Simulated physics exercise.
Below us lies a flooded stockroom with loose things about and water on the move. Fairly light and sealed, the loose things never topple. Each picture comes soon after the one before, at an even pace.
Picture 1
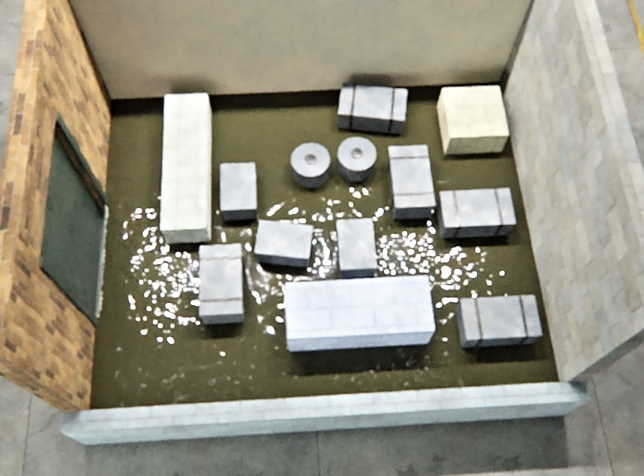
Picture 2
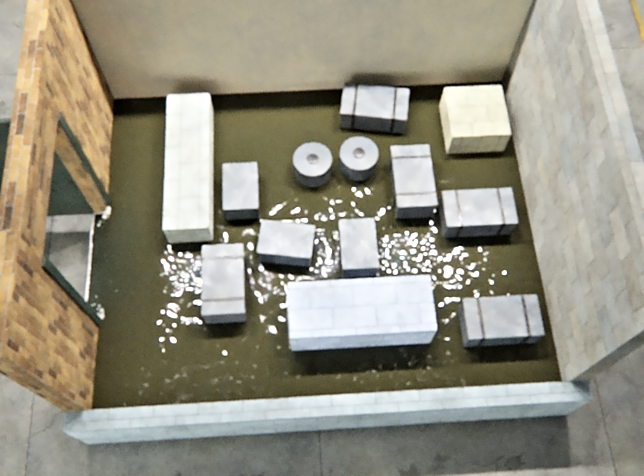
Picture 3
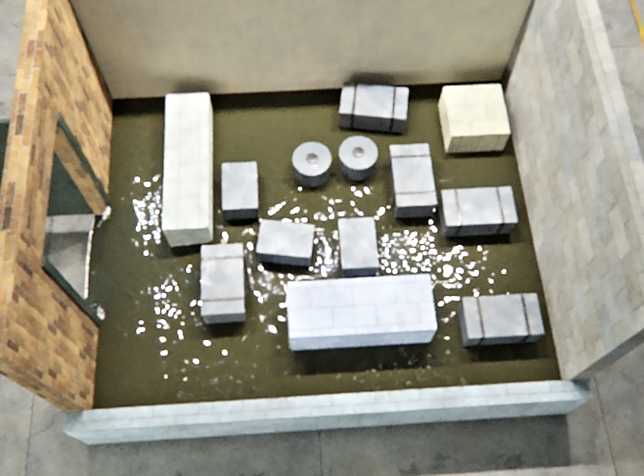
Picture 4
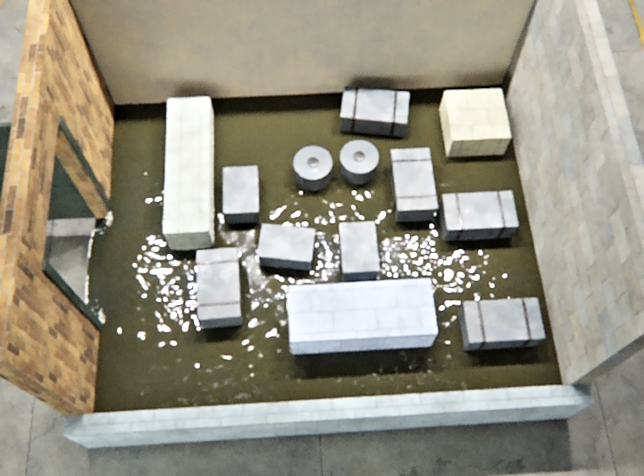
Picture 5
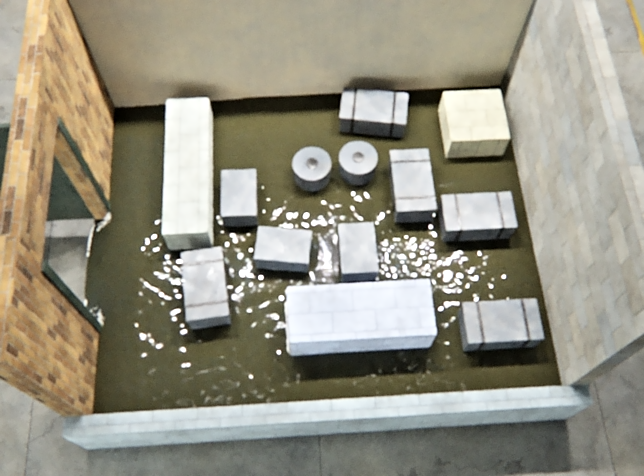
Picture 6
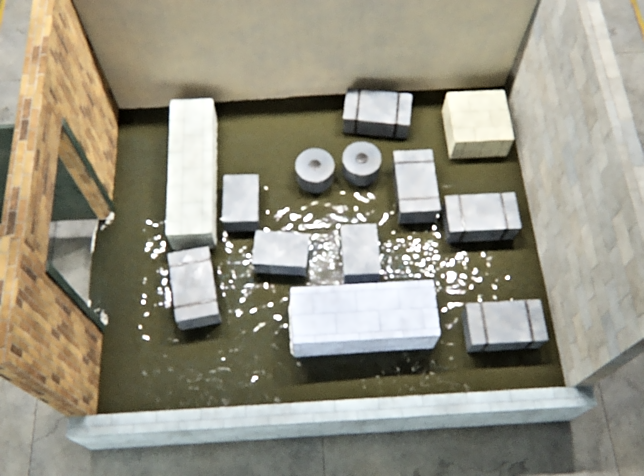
Strapped grey block drifting slowly left and tilting in a flooded walled room, while the other blocks and drums barely move.
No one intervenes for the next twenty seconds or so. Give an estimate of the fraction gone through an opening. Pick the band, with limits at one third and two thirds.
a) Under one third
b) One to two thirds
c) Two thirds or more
One to two thirds (b).
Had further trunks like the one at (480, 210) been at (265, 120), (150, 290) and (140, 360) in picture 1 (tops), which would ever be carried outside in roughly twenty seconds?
Per object, in the order given: Never exits / exits at some point / exits at some point.
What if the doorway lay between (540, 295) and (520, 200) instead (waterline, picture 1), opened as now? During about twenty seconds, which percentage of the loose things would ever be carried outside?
I'd put it near 90 per cent.
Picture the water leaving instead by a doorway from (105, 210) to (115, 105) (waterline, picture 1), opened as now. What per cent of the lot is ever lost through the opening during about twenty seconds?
0 per cent.
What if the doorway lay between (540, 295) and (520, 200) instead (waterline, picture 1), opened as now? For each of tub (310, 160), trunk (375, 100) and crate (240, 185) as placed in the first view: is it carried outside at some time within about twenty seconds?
The first exits, the second exits, the third never exits.
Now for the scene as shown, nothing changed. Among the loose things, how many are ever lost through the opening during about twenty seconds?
I count 6 of them.
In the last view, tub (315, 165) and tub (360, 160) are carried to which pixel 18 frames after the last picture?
Approximately (247, 212) for one, (300, 180) for the other.
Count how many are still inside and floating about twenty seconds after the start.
It works out to 4.
A moment on, 1 of 10 are out; 9 afloat.
Next, 3 of 10 are out; 7 afloat.
Later, 5 of 10 are out; 5 afloat.
In the end, 6 of 10 are out; 4 afloat.
